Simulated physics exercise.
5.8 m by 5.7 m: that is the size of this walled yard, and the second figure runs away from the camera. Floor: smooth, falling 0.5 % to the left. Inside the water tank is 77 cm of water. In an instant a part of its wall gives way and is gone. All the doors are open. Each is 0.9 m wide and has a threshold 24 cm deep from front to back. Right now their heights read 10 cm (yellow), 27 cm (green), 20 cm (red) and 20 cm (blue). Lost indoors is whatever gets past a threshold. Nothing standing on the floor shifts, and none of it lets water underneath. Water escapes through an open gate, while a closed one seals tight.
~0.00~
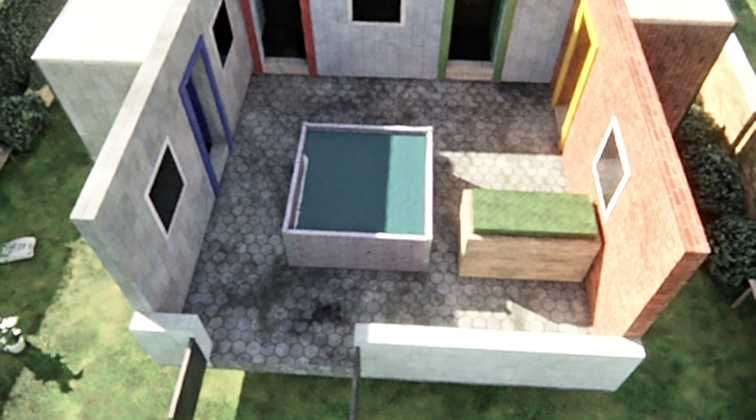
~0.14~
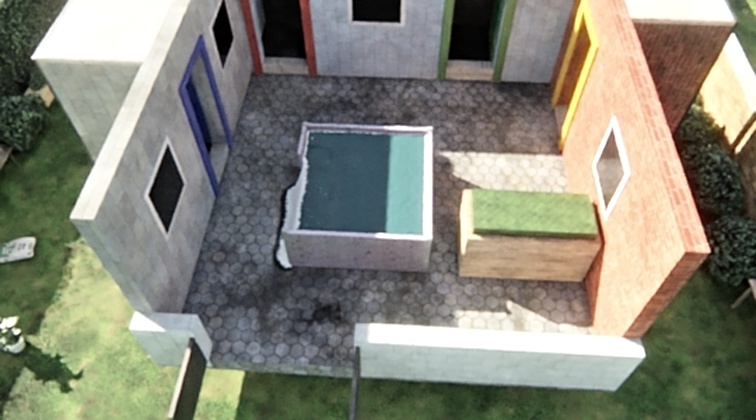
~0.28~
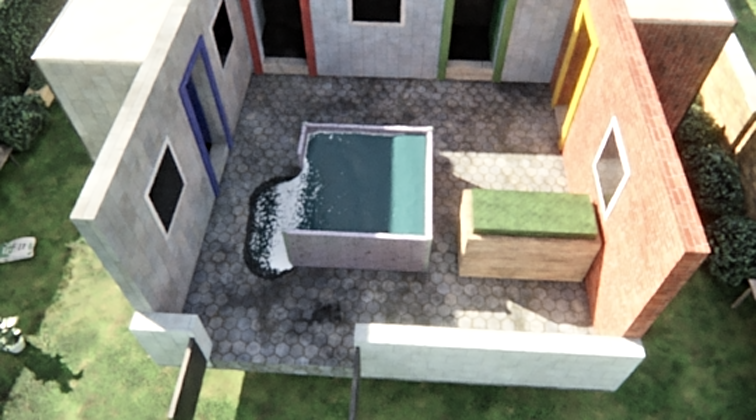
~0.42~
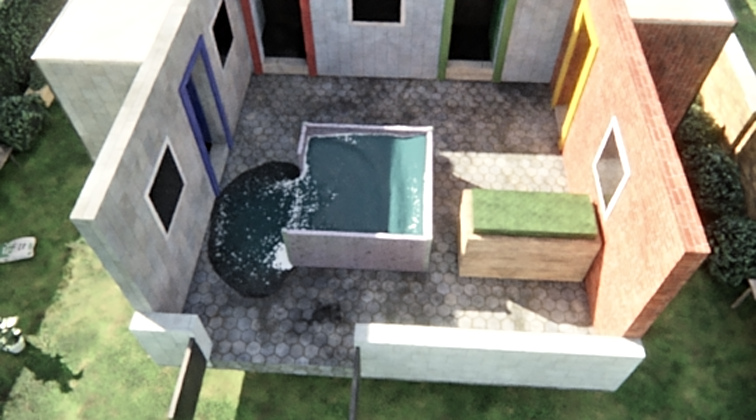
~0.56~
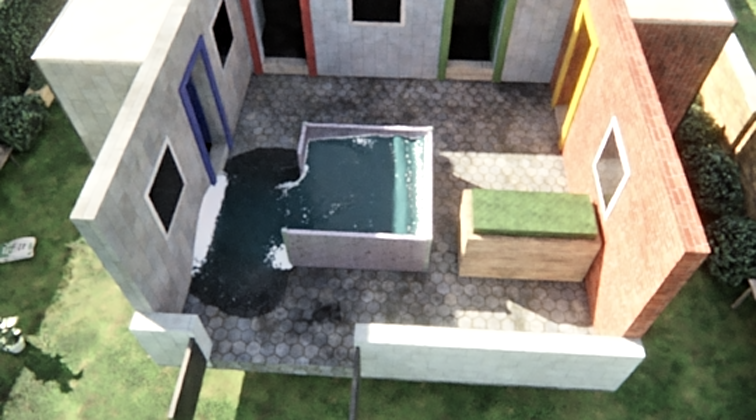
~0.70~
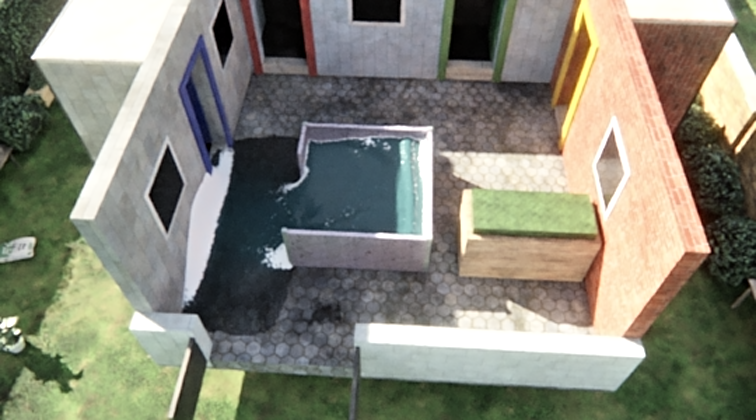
In the video, a tank of still water stands in a walled, paved yard before its left wall opens and foamy water pours out, spreading across the paving to the yard's left wall and along its base.
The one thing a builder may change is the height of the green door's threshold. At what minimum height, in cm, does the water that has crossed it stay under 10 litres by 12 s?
From about 6.5 cm.
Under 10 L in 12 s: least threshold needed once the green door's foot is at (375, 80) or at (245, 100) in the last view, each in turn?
Around 8.0 and 14.0 cm respectively.
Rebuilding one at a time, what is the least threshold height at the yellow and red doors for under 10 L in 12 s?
About 9.0 cm at yellow and about 24 cm at red.
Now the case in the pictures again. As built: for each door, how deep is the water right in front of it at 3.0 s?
Depth (cm): Yellow 0 / green 1 / red 28 / blue 20.
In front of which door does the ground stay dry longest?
I'd say the yellow door.
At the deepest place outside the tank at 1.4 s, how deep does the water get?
Around 66 centimetres.
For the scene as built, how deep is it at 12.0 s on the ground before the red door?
Some 6.0 centimetres.
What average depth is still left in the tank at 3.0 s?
It averages near 25 cm.
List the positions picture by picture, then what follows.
Still water, 77 cm deep, in the water tank at (362, 180); the green door at (475, 36) is dry, in the first frame.
The front is at (286, 196), 0.3 m from the gap at (299, 215); 0.3 m2 of floor is wet, 77 cm left at the back, in the second frame.
Water pours out at (299, 215) and has run 0.8 m, to (254, 209); about 12 cm deep outside, 77 cm at the back, in the third frame.
The front is at (217, 207), 1.4 m from the gap at (299, 216); 2.6 m2 of floor is wet, 74 cm left at the back, in the fourth frame.
The gap is at (299, 217), the front 1.5 m out at (191, 284); the back of the water tank holds 66 cm, in the fifth frame.
Water pours out at (299, 216) and has run 1.7 m, to (183, 314); about 9 cm deep outside, 66 cm at the back; the green door at (475, 36), 4.5 m from the gap, is still 3.6 m from the nearest water, in the sixth frame.
After 1.4 s water covers 20 % of the floor, deepest (66 cm) near (175, 341); it has not reached the green door.
After 3.0 s water covers 55 % of the floor, deepest (34 cm) near (175, 341); it has not reached the green door.
After 12.0 s water covers 100 % of the floor, deepest (12 cm) near (530, 85); 10 cm at the green door, 0 litres in over its 27 cm threshold.
At the green door as built, the water arrived by 3.1 s and peaked near 11 cm at 11.2 s.
With a threshold of 5.5 cm, 15 litres would have come in within the 12 s; with 7 cm, 7 litres. So under 10 litres takes about 6.5 cm.
